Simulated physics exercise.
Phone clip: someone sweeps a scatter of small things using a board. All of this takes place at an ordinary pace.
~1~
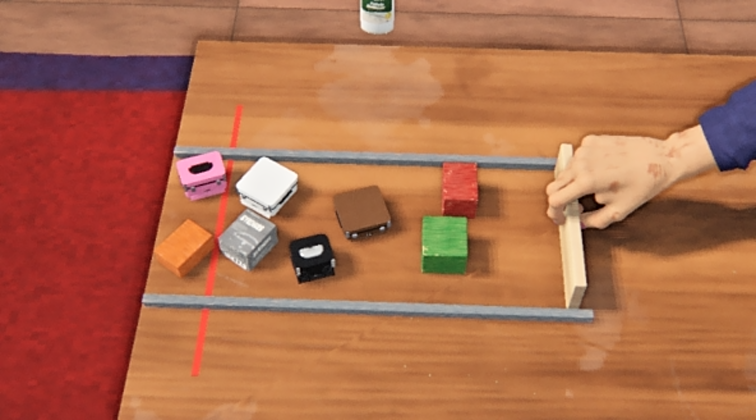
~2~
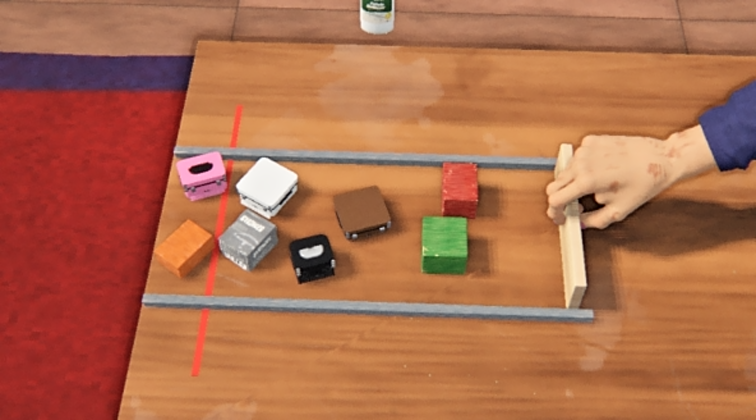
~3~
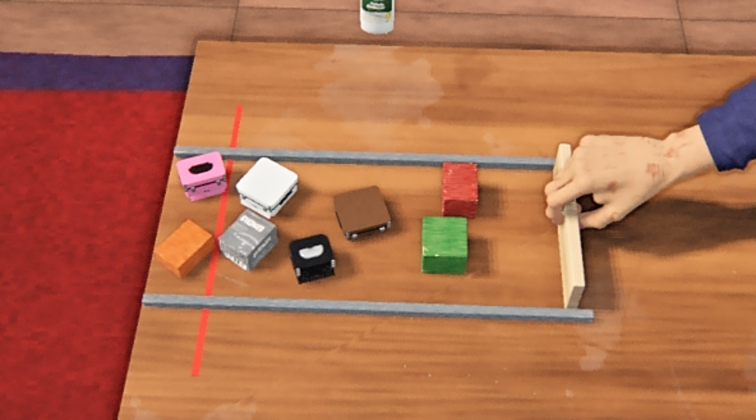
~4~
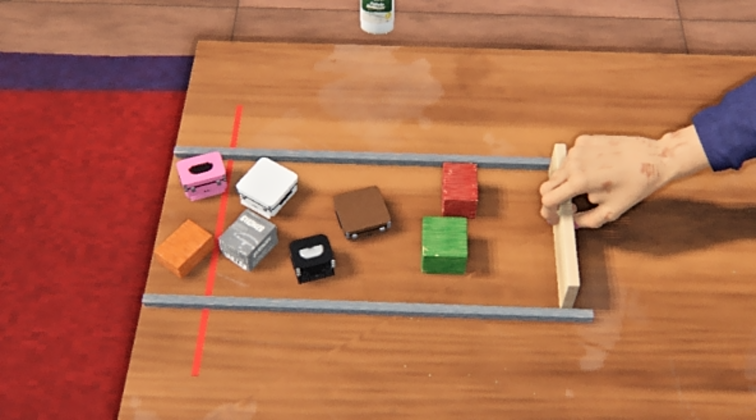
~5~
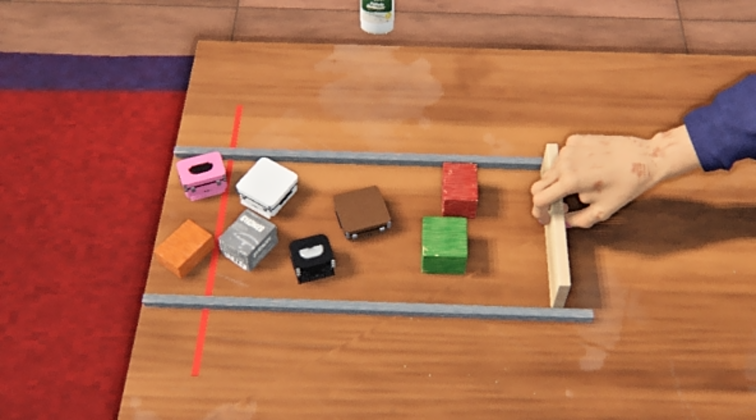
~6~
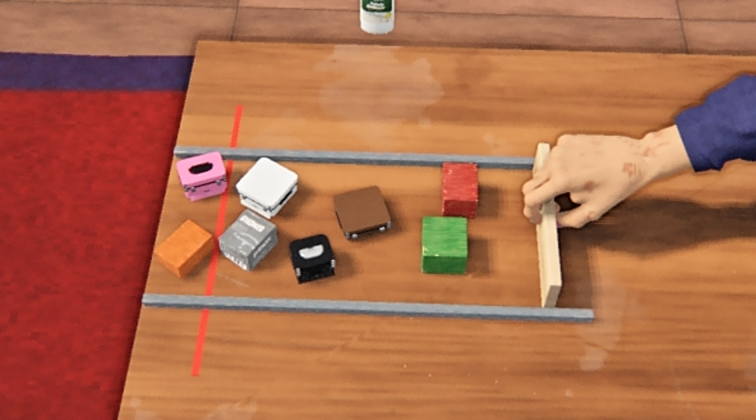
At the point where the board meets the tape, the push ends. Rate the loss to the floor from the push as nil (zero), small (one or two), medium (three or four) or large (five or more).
The loss is medium.
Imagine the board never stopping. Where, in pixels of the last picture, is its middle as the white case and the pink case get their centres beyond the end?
First one: Around (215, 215). Other one: Around (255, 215).
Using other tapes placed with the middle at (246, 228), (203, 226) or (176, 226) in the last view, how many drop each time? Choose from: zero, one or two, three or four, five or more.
In turn: Three to four, five or over, five or more.
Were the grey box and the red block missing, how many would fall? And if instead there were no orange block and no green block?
Result: 3 in the first case, with 1 in the second.
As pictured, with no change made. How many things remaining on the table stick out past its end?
The total would be 3.
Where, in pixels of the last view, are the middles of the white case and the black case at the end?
The white case comes to rest close to (173, 169), while the black case rests close to (148, 262).
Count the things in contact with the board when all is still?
At rest, 2 are in contact.
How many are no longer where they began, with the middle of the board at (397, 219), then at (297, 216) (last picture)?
At the first place 3, at the second 8.
Soon after, none off yet; orange block at rest near (185, 249); pink case at rest near (203, 176); grey box at rest near (249, 240).
At rest, the number that fall off is three or four; fallen, grey box, pink case and orange block.
